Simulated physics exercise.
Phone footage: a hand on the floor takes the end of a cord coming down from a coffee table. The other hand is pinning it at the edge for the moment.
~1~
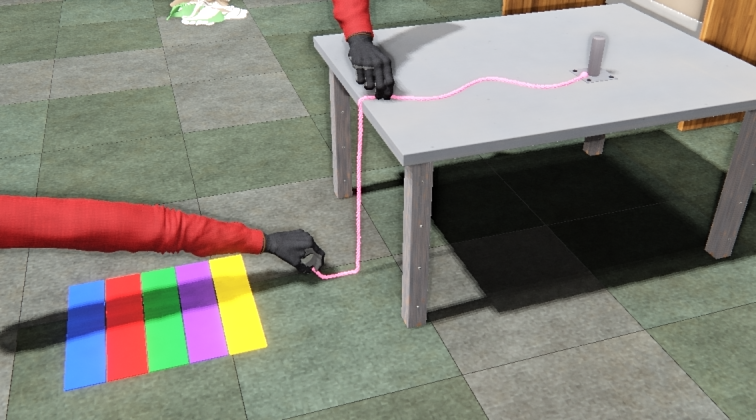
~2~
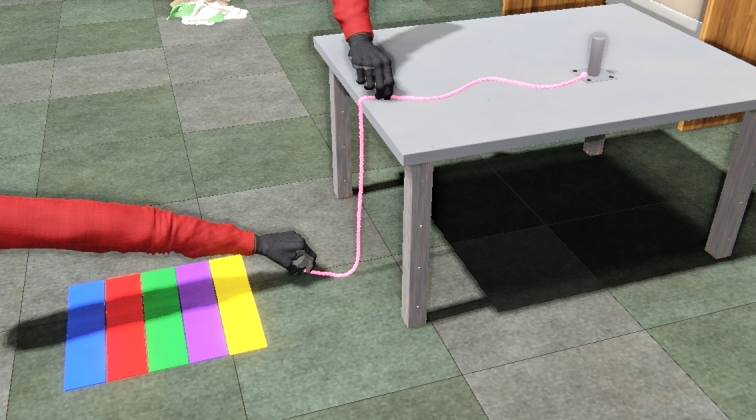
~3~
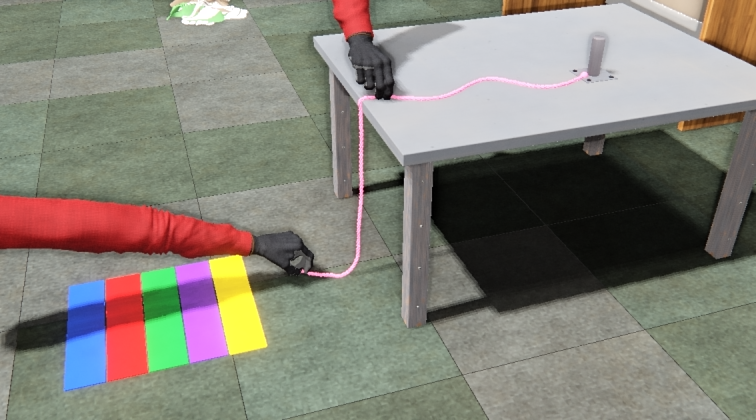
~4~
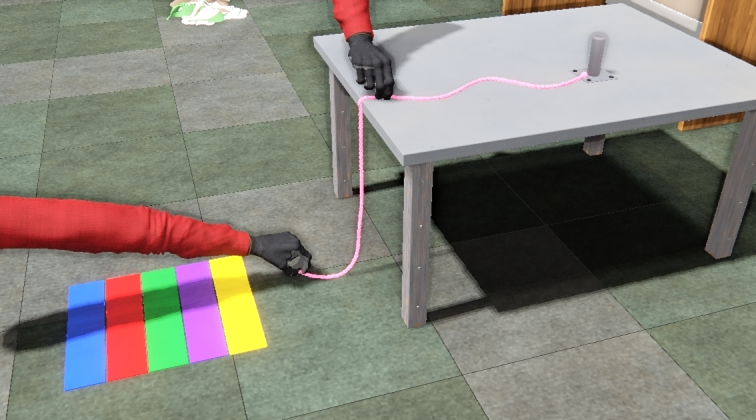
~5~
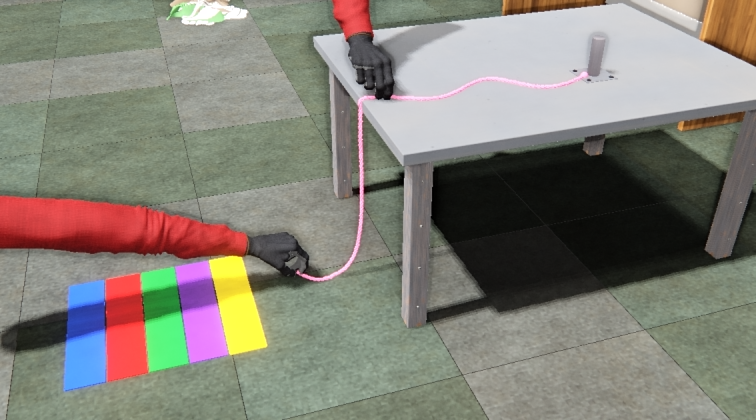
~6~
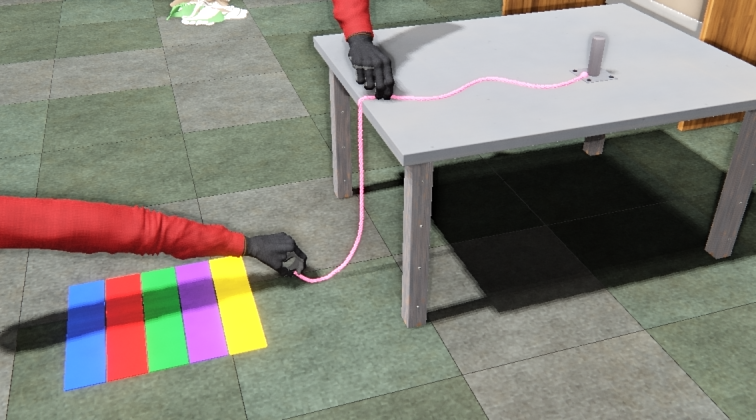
A gloved hand near the floor draws a pink cord's end slightly left.
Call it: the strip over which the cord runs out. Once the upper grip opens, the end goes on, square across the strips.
Green.
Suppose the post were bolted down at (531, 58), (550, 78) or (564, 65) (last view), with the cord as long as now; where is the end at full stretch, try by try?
Near (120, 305); near (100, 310); near (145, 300).
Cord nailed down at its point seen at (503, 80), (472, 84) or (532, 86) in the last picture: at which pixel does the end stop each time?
It ends up near (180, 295) the first time, (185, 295) the second and (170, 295) the third.
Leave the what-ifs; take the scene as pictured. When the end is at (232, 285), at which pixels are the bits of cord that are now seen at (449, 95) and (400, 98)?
One is near (422, 94), the other near (372, 99).
Soon after, end near (232, 285); over yellow.
After that, end near (186, 294); over purple.
At the stop, end near (159, 299); over green. It gets as far as the green strip.
